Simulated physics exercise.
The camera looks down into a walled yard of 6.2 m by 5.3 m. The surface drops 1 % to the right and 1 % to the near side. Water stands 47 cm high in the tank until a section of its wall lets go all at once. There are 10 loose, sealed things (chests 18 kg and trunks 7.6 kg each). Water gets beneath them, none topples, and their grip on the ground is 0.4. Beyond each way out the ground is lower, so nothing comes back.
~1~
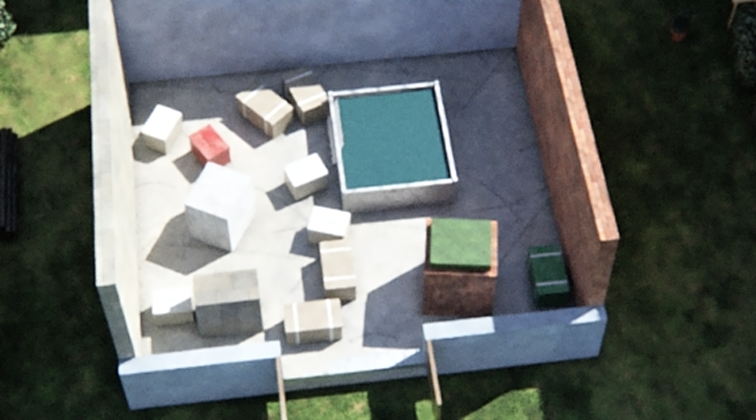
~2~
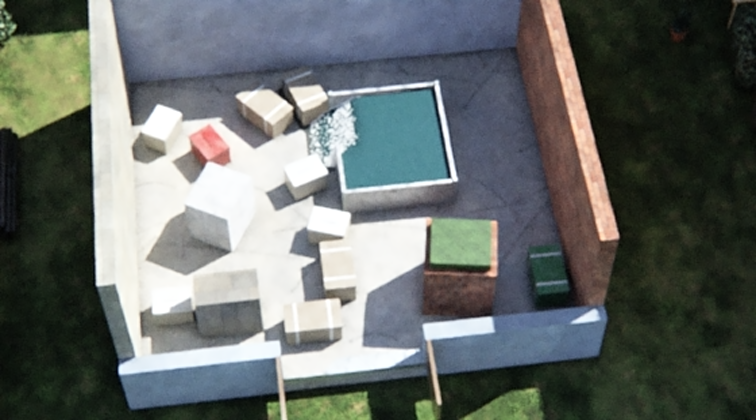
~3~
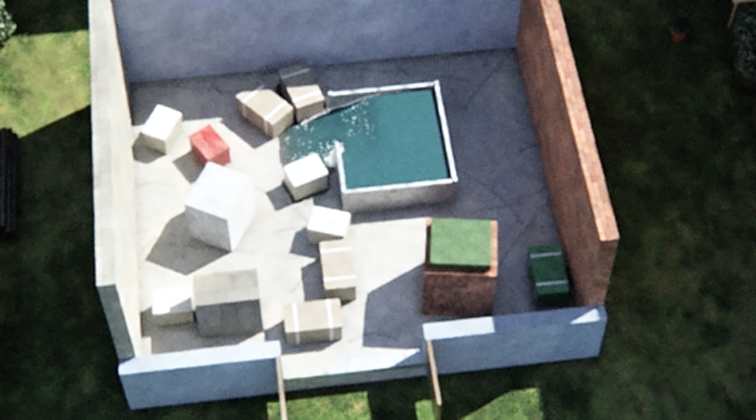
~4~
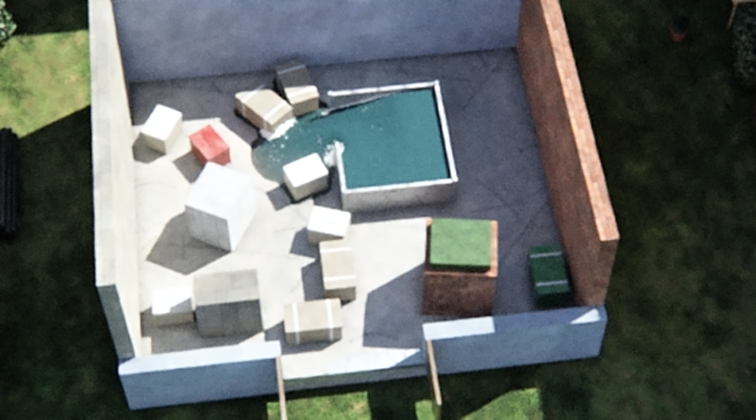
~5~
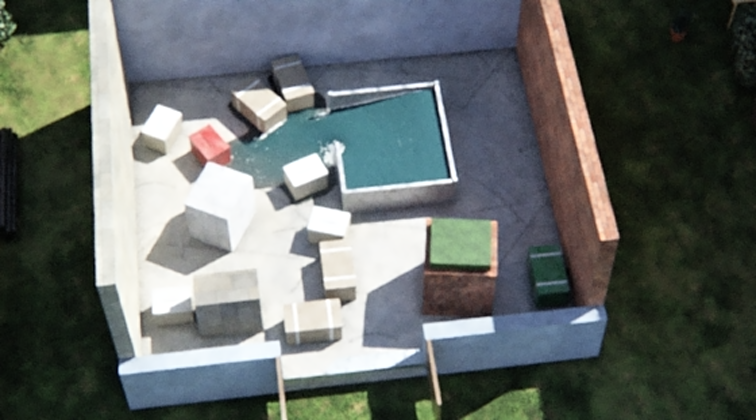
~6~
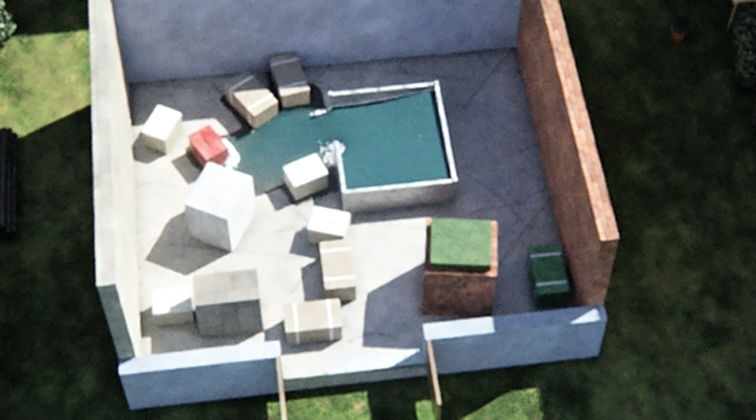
In a walled yard, water pours from a pool's left side and spreads leftward, shifting nearby boxes.
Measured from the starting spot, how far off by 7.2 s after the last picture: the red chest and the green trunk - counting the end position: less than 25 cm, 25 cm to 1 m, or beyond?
Red chest gets carried off, green trunk holds its place.
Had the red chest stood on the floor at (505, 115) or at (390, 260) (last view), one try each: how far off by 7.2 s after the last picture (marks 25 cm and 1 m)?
In that order: It holds its place; it barely shifts.
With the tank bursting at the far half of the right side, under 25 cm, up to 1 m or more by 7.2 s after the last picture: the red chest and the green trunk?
Then the red chest barely shifts, the green trunk slides a little.
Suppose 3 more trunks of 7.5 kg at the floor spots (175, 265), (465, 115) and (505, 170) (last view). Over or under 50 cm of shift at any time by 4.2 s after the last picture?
In that order: More, short of it, less.
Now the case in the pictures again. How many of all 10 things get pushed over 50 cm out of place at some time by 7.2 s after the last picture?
That makes 7.
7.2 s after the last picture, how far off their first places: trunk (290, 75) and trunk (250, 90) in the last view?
In that order: 100 cm, 120 cm.
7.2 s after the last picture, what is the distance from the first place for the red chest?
Roughly 250 cm.
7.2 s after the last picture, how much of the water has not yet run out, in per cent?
About 98 per cent.
Then, 0.9 s after the last picture the red chest is near (157, 155), 0.8 m from its start, aground; the green trunk is near (548, 269), 0.0 m from its start, aground; 0 of 10 are out; 1 afloat.
Then, 2.8 s after the last picture the red chest is near (161, 196), 1.2 m from its start, afloat; the green trunk is near (548, 269), 0.0 m from its start, aground; 0 of 10 are out; 4 afloat.
Then, 4.8 s after the last picture the red chest is near (187, 279), 2.4 m from its start, aground; the green trunk is near (548, 269), 0.0 m from its start, aground; 0 of 10 are out; 3 afloat.
Then, 7.2 s after the last picture the red chest is near (187, 279), 2.4 m from its start, aground; the green trunk is near (548, 269), 0.0 m from its start, aground; 0 of 10 are out; 3 afloat.
